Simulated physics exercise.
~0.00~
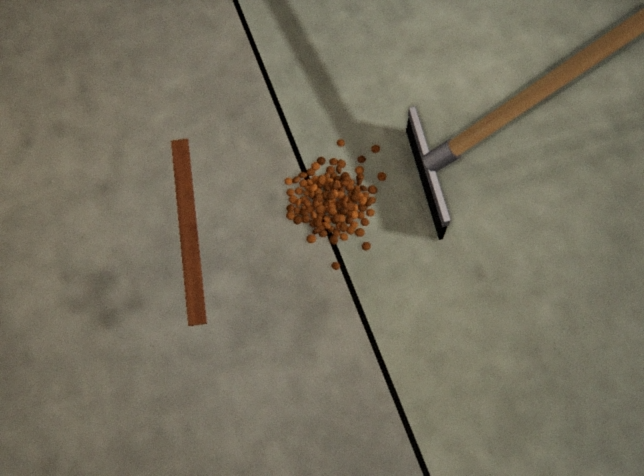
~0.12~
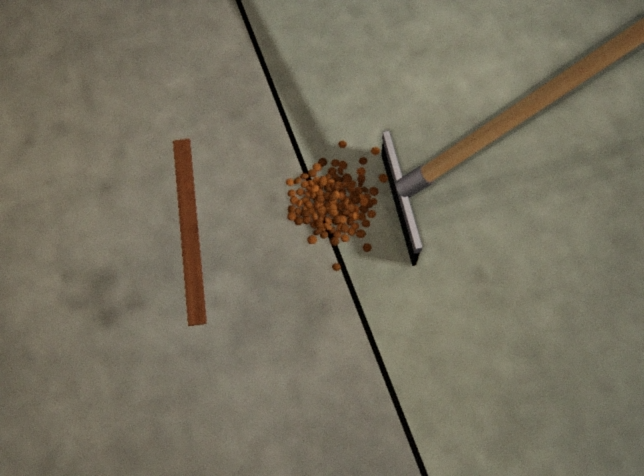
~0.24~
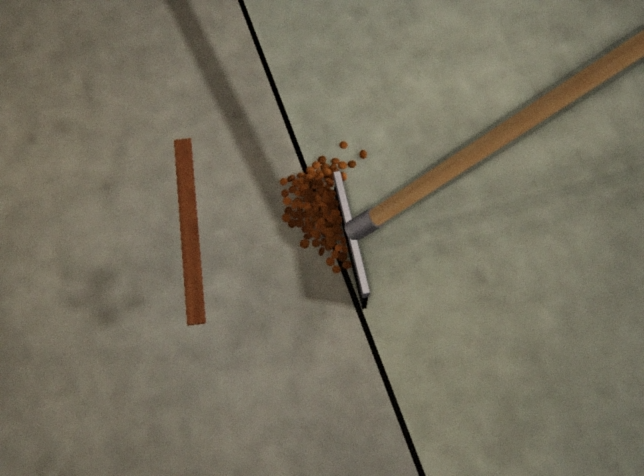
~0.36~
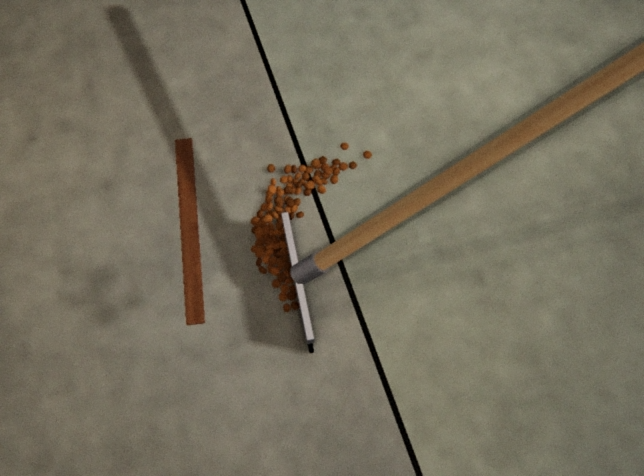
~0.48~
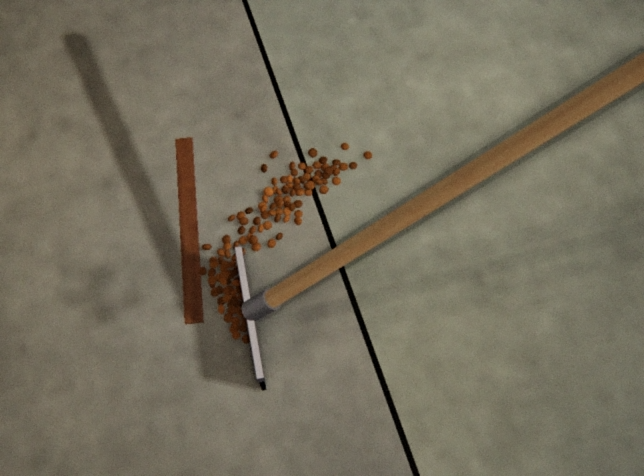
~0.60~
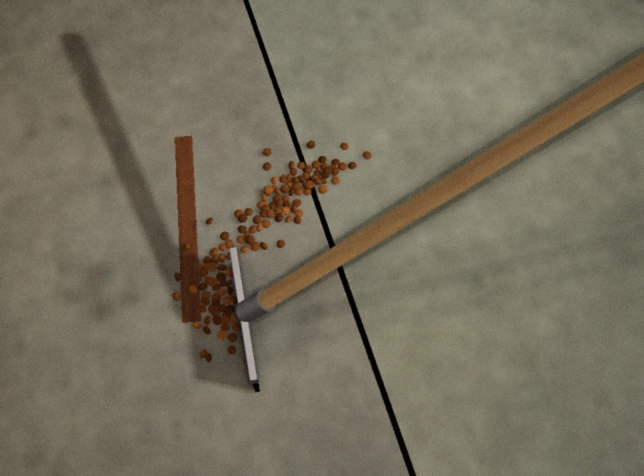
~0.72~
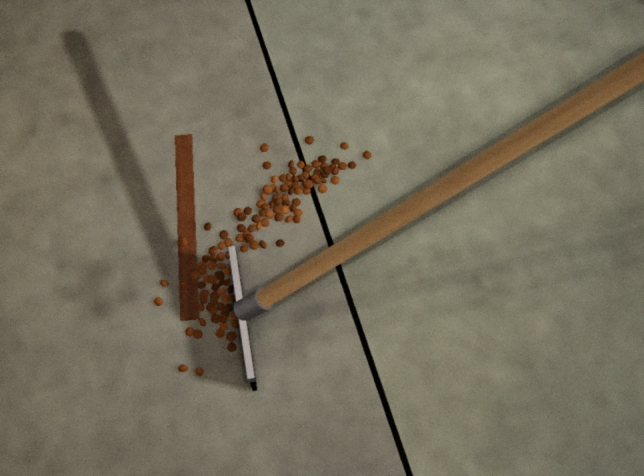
A squeegee pushes brown pellets left toward a strip, leaving many trailing behind it.
